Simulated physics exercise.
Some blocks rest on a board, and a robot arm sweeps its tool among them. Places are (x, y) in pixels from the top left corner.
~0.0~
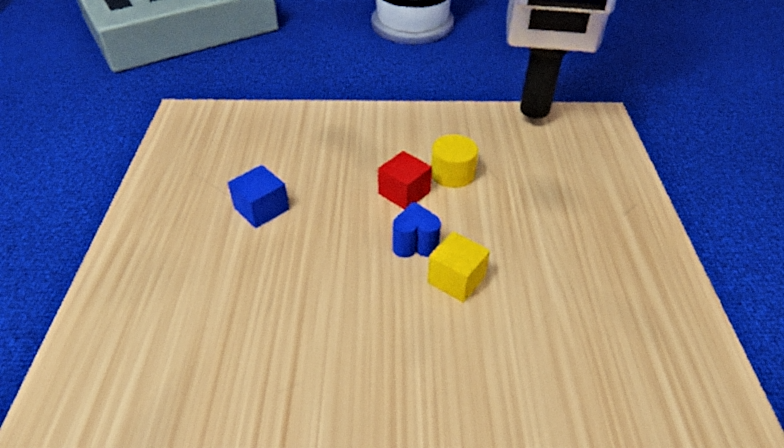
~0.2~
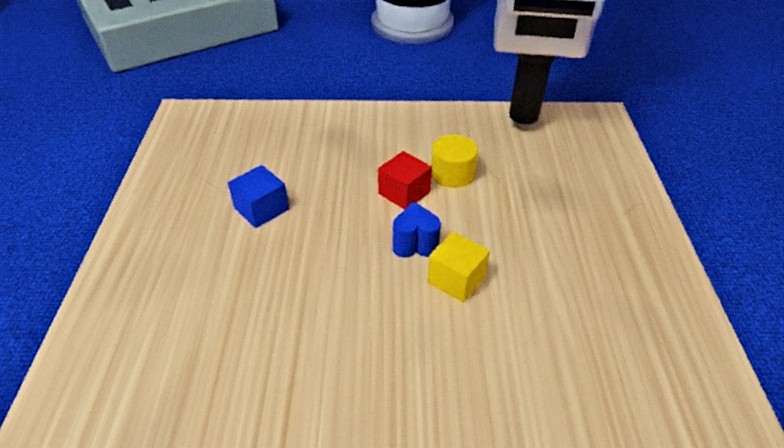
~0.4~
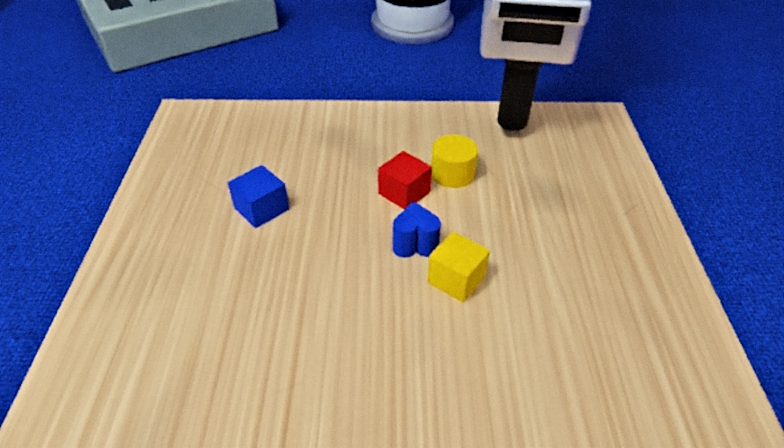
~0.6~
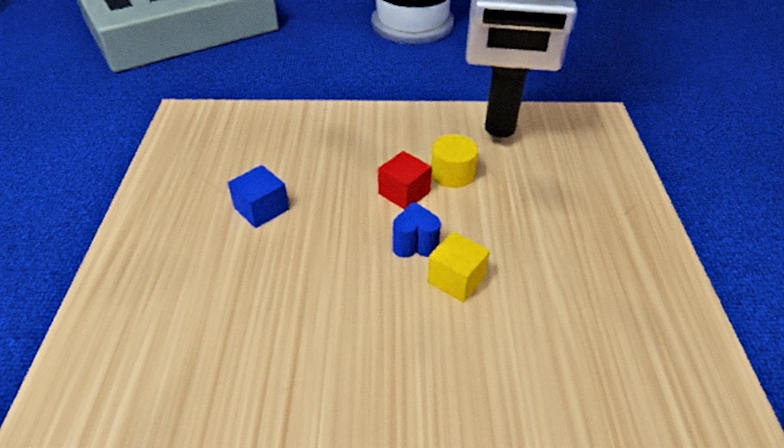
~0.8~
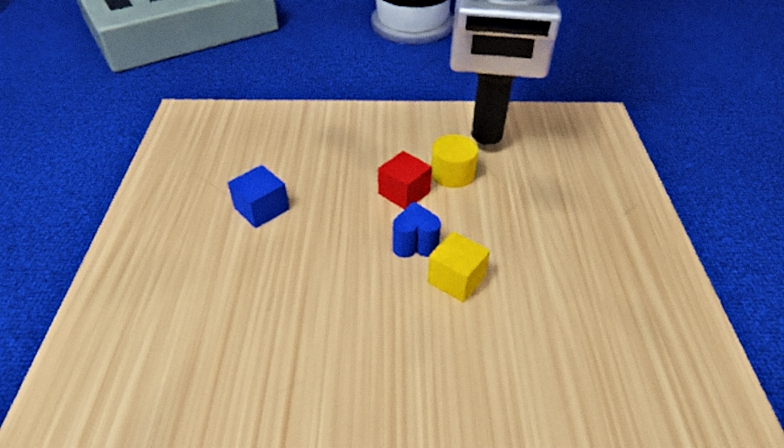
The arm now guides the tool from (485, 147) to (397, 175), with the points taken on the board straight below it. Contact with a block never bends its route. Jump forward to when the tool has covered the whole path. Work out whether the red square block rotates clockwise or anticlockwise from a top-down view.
It ends up turned clockwise.
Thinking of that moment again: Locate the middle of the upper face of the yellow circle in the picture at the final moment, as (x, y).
Put as a pixel place, it's (439, 166).
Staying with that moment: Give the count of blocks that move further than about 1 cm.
That's two.
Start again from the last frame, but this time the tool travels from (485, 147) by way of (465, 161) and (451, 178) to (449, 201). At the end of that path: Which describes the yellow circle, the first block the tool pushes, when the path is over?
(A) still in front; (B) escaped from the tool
Correct choice: A.
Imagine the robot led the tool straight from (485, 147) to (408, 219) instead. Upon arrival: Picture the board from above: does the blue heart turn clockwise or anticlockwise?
From above, it turns counterclockwise.
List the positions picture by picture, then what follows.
The first frame shows tool's lower end (535, 110); red square block (405, 167); yellow circle (455, 148).
The second frame shows tool (524, 116); blocks still.
The third frame shows tool (512, 122); blocks still.
The fourth frame shows tool (500, 129); blocks still.
The fifth frame shows tool (487, 136); red square block (405, 167); yellow circle (455, 148).
What follows on the original path. One third of the way, tool (458, 145); yellow circle (448, 153).
Two thirds of the way, tool (428, 154); red square block (398, 174), turned 35° clockwise; yellow circle (439, 165).
At the end, tool (397, 164); red square block (397, 174), turned 35° clockwise; yellow circle (439, 166).
